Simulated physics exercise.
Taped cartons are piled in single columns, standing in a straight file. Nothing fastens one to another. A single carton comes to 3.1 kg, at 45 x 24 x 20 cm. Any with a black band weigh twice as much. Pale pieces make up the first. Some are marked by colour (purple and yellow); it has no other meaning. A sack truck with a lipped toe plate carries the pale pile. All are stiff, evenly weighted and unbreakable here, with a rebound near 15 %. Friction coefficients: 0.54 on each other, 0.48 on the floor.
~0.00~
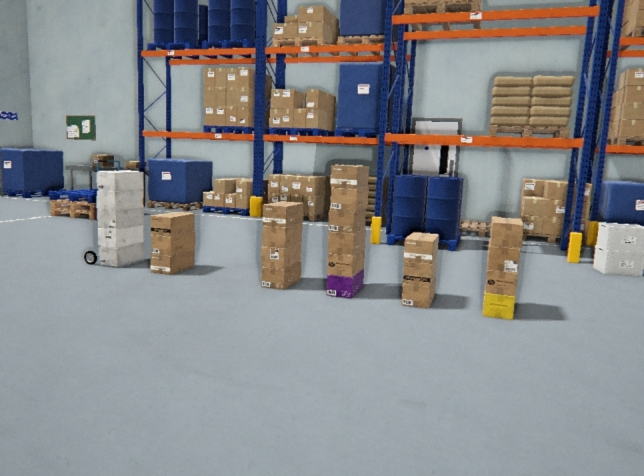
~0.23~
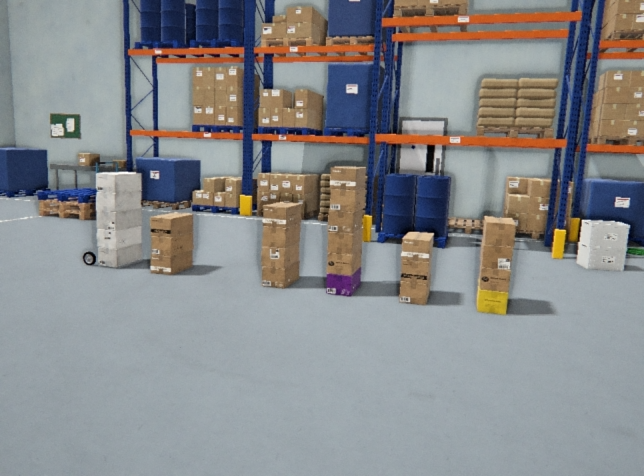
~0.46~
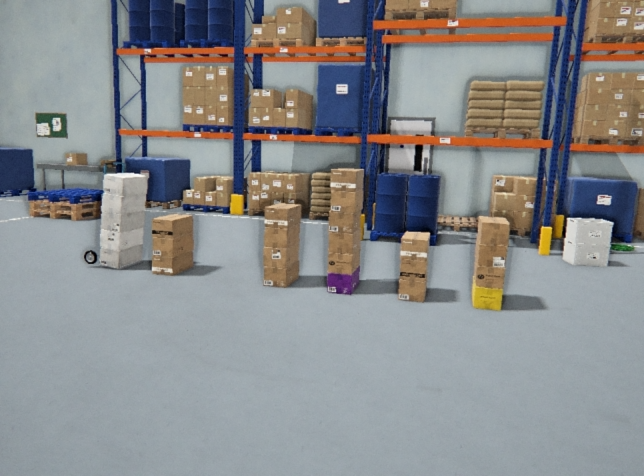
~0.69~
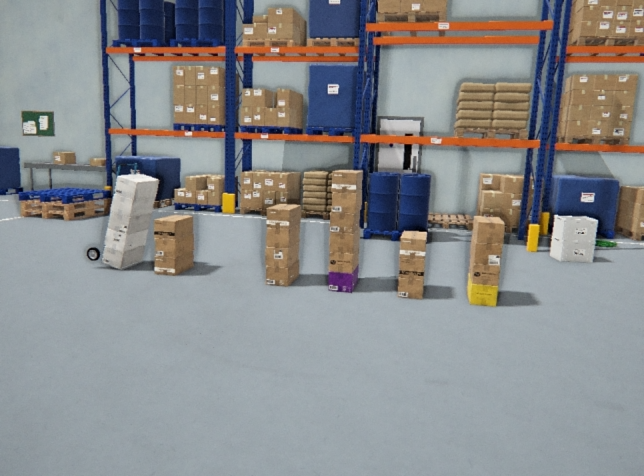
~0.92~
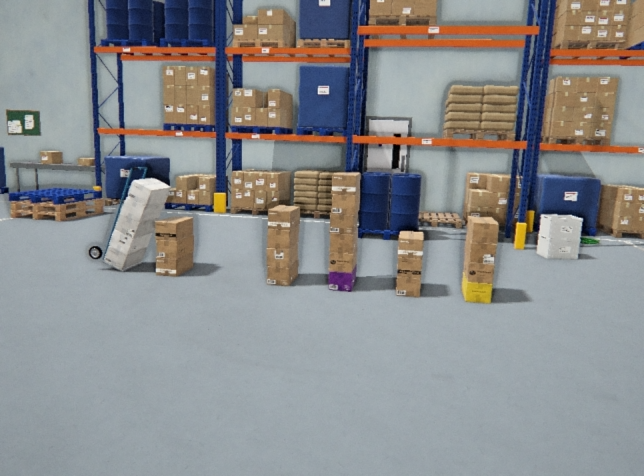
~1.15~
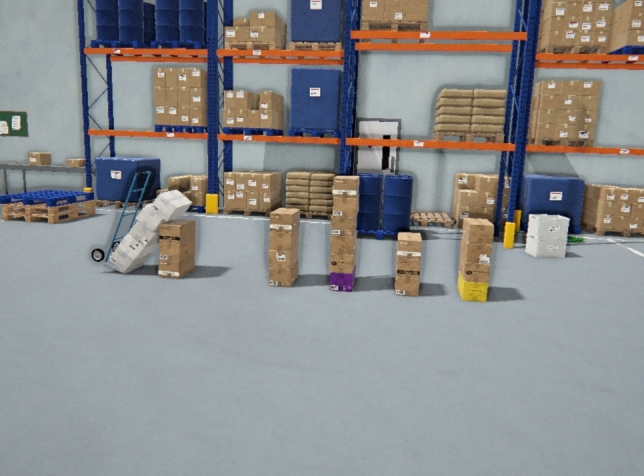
A stack of white boxes on a hand truck, left of a row of brown carton piles, stood upright, then leaned steadily rightward with the truck, its upper boxes slanting further than the frame.
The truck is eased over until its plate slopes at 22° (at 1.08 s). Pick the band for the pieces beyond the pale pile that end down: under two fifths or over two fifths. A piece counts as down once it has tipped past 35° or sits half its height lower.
The part is fewer than two in five.
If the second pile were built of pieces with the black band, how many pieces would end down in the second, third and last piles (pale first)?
In that case second 0, third 0, last 0.
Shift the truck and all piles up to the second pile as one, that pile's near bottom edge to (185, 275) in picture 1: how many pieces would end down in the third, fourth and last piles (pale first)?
In that case third 0, fourth 0, last 0.
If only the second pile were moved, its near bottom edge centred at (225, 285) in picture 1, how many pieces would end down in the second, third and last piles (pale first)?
Then second 0, third 0, last 0.
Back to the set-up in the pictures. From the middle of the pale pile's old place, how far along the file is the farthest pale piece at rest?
Roughly 160 cm along.
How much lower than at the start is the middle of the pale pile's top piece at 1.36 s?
About 20 cm.
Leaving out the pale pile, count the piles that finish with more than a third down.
1 of them.
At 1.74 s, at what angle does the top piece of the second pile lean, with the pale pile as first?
Roughly 30° from upright.
After 1.36 s, 4 of the pale pile down; none of the 20 other cartons down, 3 disturbed.
After 1.74 s, 5 of the pale pile down; none of the 20 other cartons down, 3 disturbed.
After 2.10 s, 5 of the pale pile down; 3 of the 20 other cartons down.
At rest (2.9 s), 5 of the pale pile down; 3 of the 20 other cartons down; yellow carton unmoved; purple carton unmoved. That is 15 per cent. As the last picture would show them, middles, yellow carton near (472, 286), purple carton near (343, 277).
